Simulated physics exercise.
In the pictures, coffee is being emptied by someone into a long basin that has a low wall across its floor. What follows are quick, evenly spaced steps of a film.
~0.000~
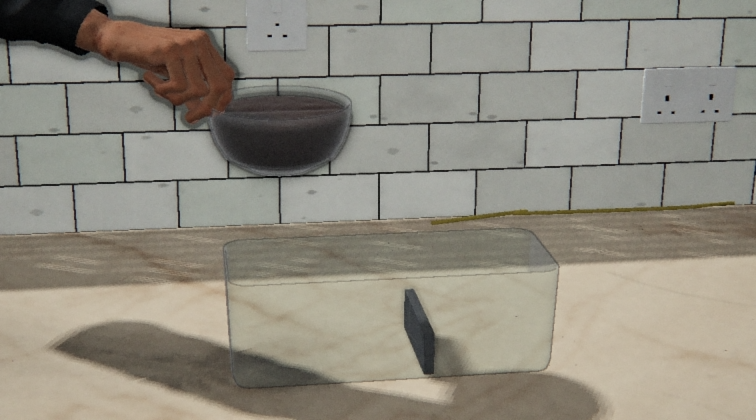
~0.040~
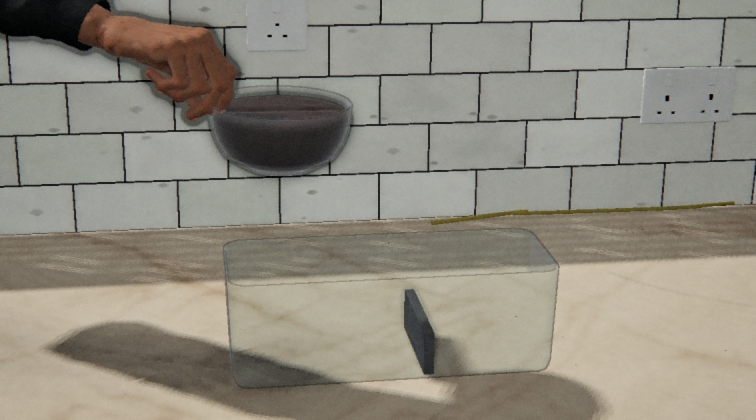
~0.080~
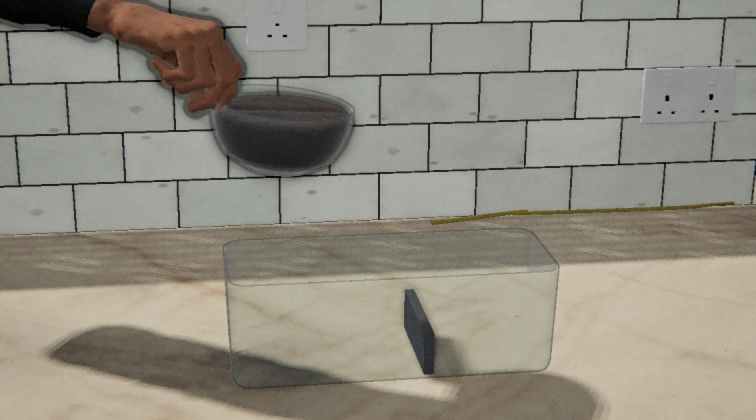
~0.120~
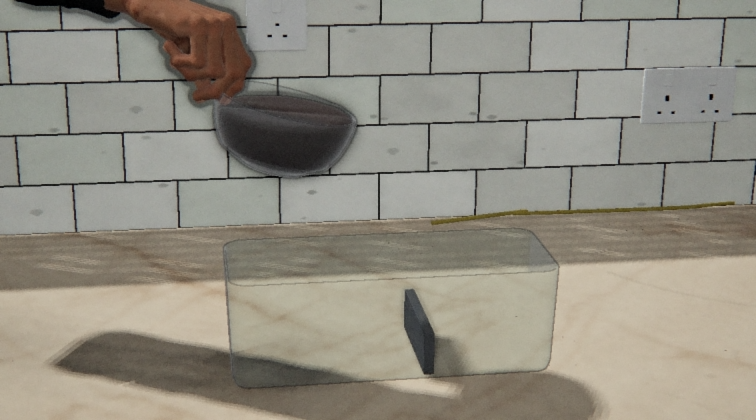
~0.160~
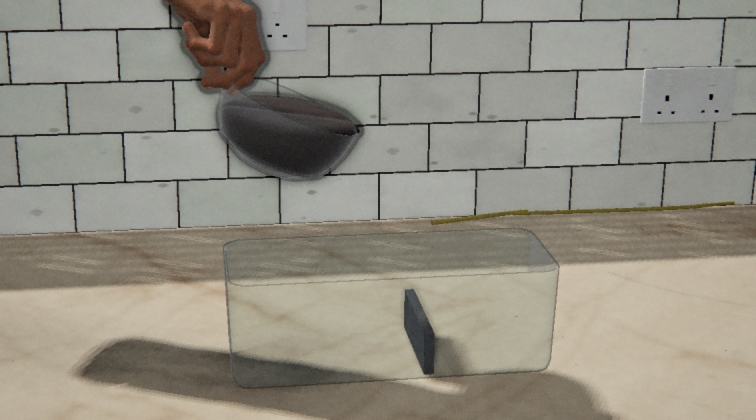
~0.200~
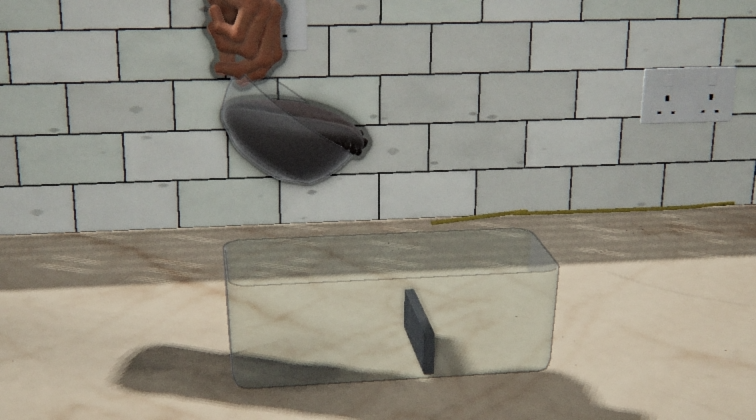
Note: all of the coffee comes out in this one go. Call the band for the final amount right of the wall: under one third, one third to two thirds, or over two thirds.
Band: Under one third.
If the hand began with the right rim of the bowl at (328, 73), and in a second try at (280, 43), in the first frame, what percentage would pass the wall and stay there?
Close to 10 % for the first start and close to 10 % for the second.
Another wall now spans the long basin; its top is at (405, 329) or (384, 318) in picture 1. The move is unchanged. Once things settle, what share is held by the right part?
40 % then 55 %.
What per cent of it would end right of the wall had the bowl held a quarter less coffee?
The share comes to roughly 10 per cent.
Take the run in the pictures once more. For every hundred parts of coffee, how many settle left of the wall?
About 75 percent.
A moment on, the bowl is tipped right over and 9 per cent is still to pour, 39 is left of the wall and 8 right of it.
Next, the bowl is tipped right over and 0 per cent is still to pour, 80 is left of the wall and 15 right of it.
Then the bowl is tipped right over and 0 per cent is still to pour, 74 is left of the wall and 16 right of it.
Later the bowl is tipped right over and 0 per cent is still to pour, 75 is left of the wall and 17 right of it.
In the end 75 per cent lies left of the wall, 17 right of it and 8 outside.
